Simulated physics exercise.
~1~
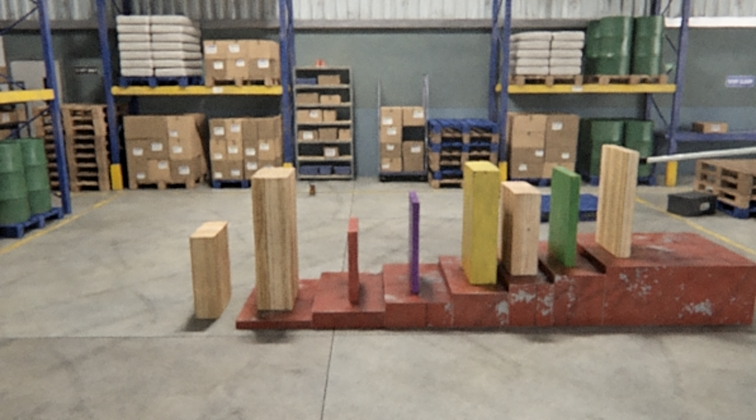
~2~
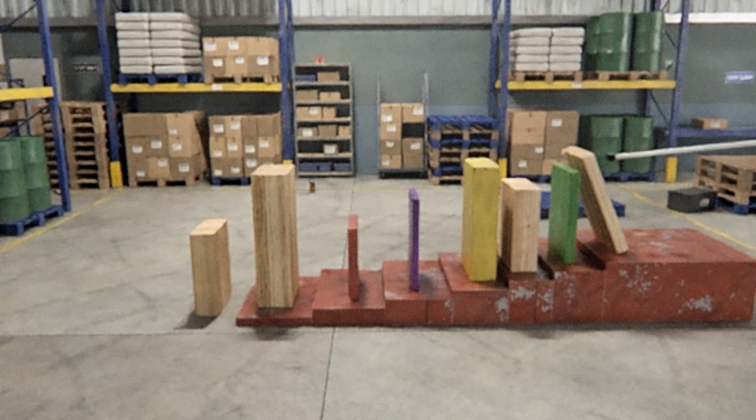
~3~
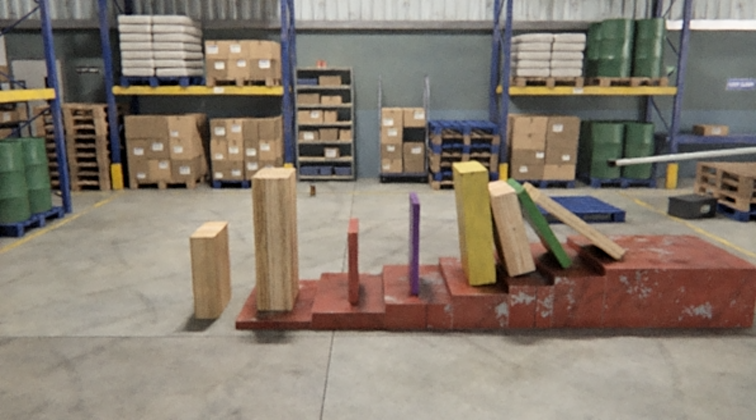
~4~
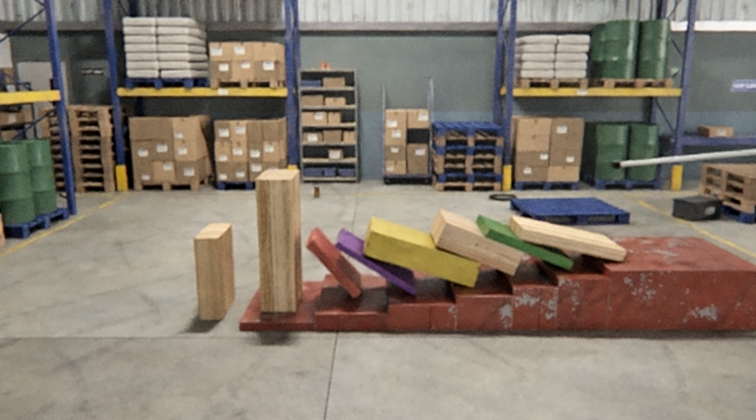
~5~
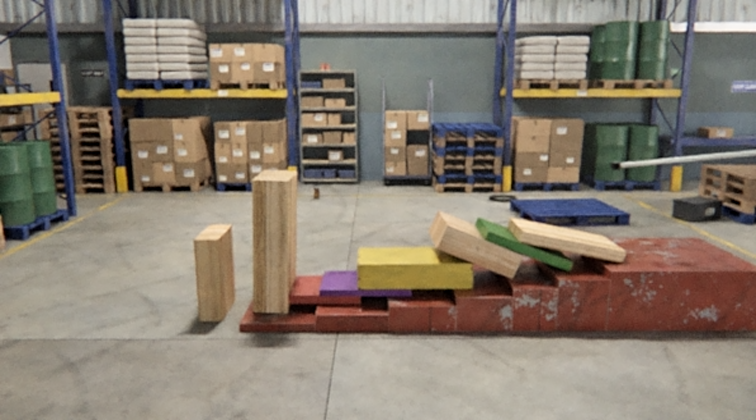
Upright boards toppling leftward down low red steps in a warehouse after a pole tips the first, leaving the last two standing.
